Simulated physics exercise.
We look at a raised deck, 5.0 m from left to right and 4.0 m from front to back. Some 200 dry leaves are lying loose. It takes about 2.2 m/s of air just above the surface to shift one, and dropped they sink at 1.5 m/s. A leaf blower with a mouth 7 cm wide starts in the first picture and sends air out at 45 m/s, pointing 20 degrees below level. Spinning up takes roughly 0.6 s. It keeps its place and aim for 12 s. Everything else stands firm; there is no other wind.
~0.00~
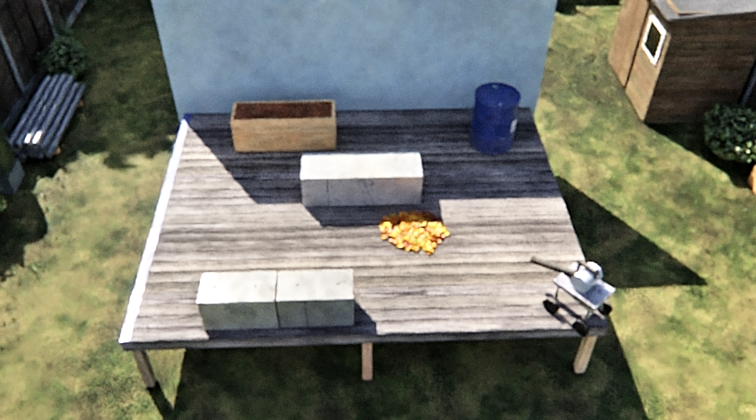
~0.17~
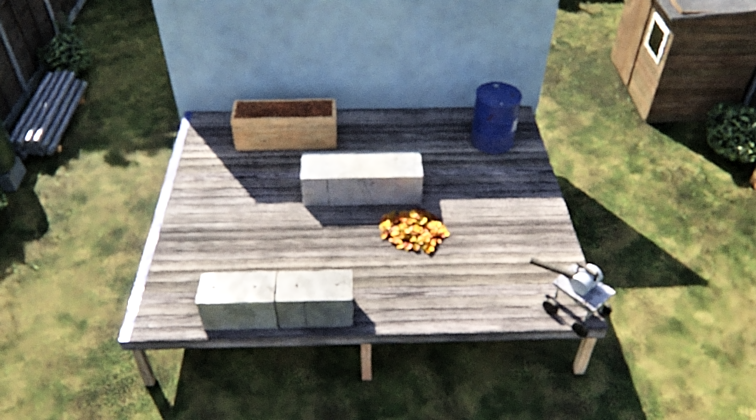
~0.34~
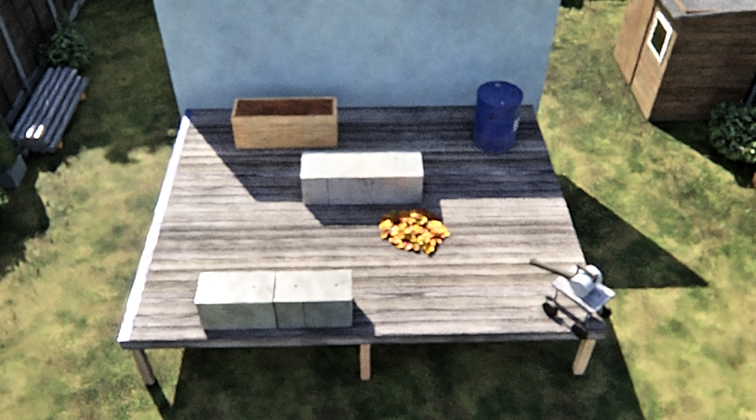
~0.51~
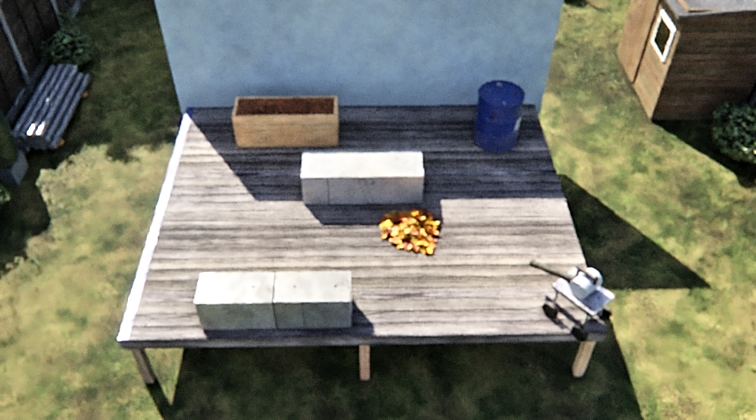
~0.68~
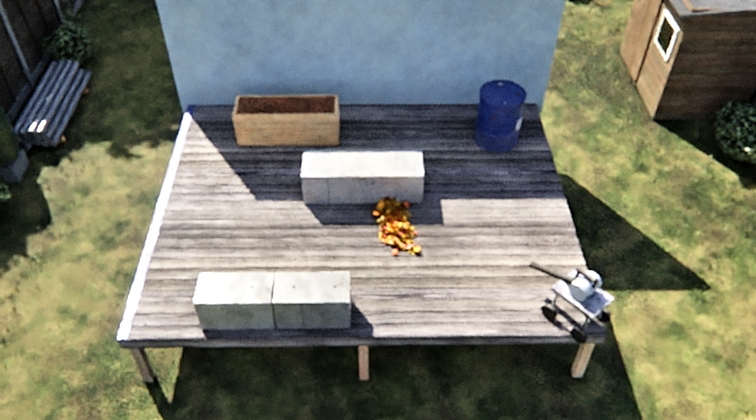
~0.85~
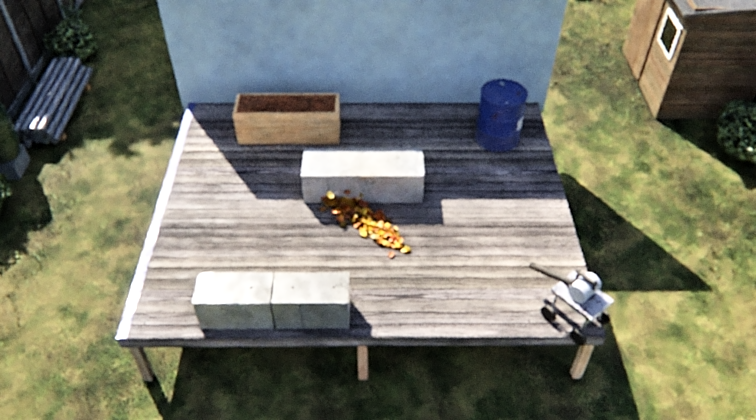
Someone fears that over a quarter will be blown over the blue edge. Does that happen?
More than a quarter over the blue edge: Yes.
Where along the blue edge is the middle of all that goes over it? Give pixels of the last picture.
At about (159, 201).
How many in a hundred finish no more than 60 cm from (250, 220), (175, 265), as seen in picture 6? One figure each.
In turn about 30 %, 0 %.
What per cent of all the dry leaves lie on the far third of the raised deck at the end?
Near 0 %.
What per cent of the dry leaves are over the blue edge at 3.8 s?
Near 10 %.
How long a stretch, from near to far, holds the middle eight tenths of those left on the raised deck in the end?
About 0.4 m.
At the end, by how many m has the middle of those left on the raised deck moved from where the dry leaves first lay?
About 2.6 m.
After 2.4 s the count stands so, 4 % are over the blue edge; the middle of those still in play is near (232, 203).
After 3.8 s the count stands so, 10 % are over the blue edge; the middle of those still in play is near (216, 203).
After 6.6 s the count stands so, 30 % are over the blue edge; the middle of those still in play is near (220, 197).
After 12.0 s, at the end, 44 % are over the blue edge; the middle of those still in play is near (213, 193).
